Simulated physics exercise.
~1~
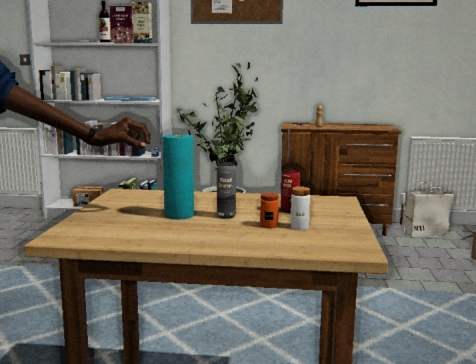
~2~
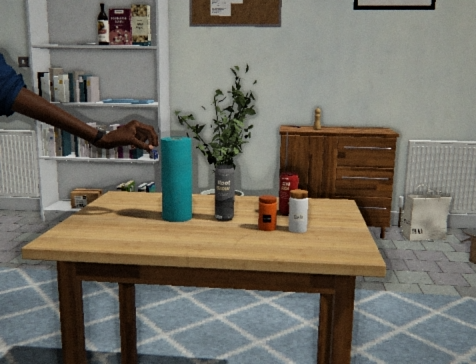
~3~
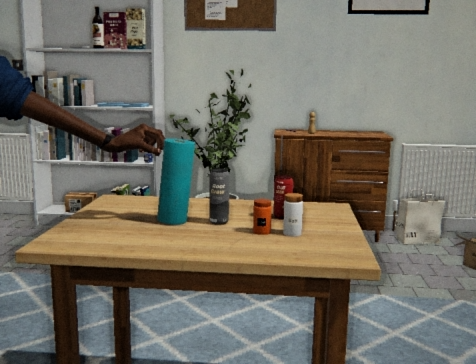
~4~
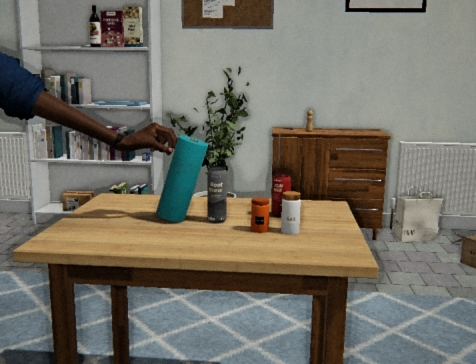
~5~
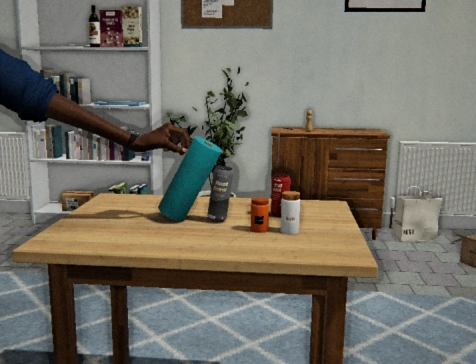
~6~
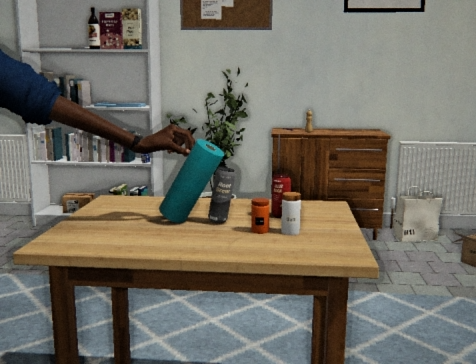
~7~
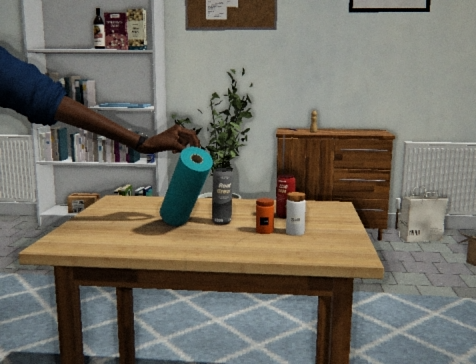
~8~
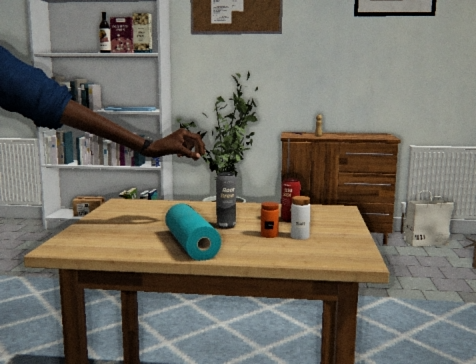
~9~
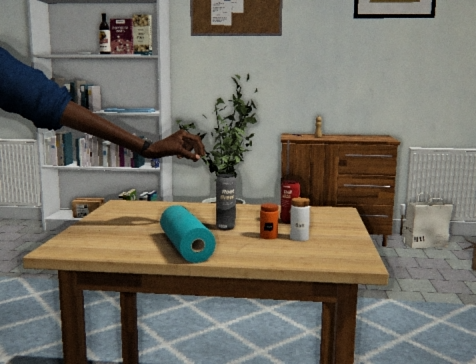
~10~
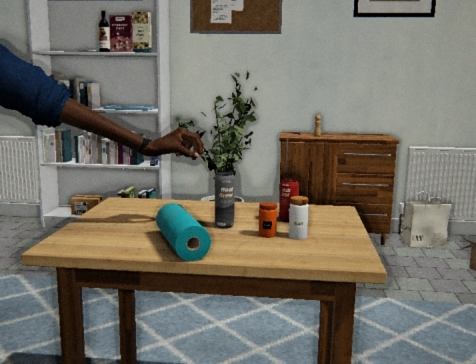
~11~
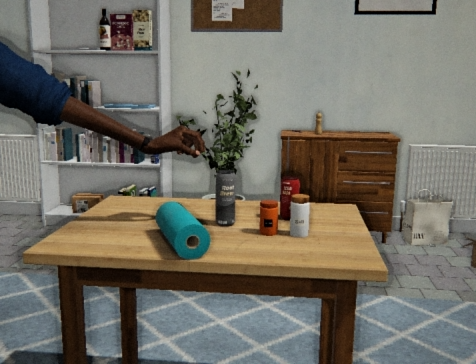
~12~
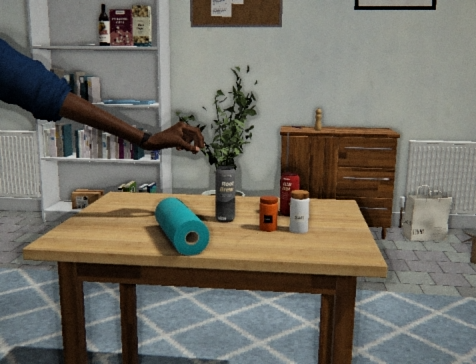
A tall turquoise roll stands upright on a wooden table, with a grey can, a red can, an orange shaker and a white shaker to its right and a leafy plant behind. A hand reaches in from the left and pushes near the top of the roll. The roll tips to the right, leaning toward the grey can, which tilts slightly and then stands straight again. The roll then swings round toward the viewer and drops onto its side. It ends lying on the table, its round end facing front, while the hand hovers above and the other items remain upright.
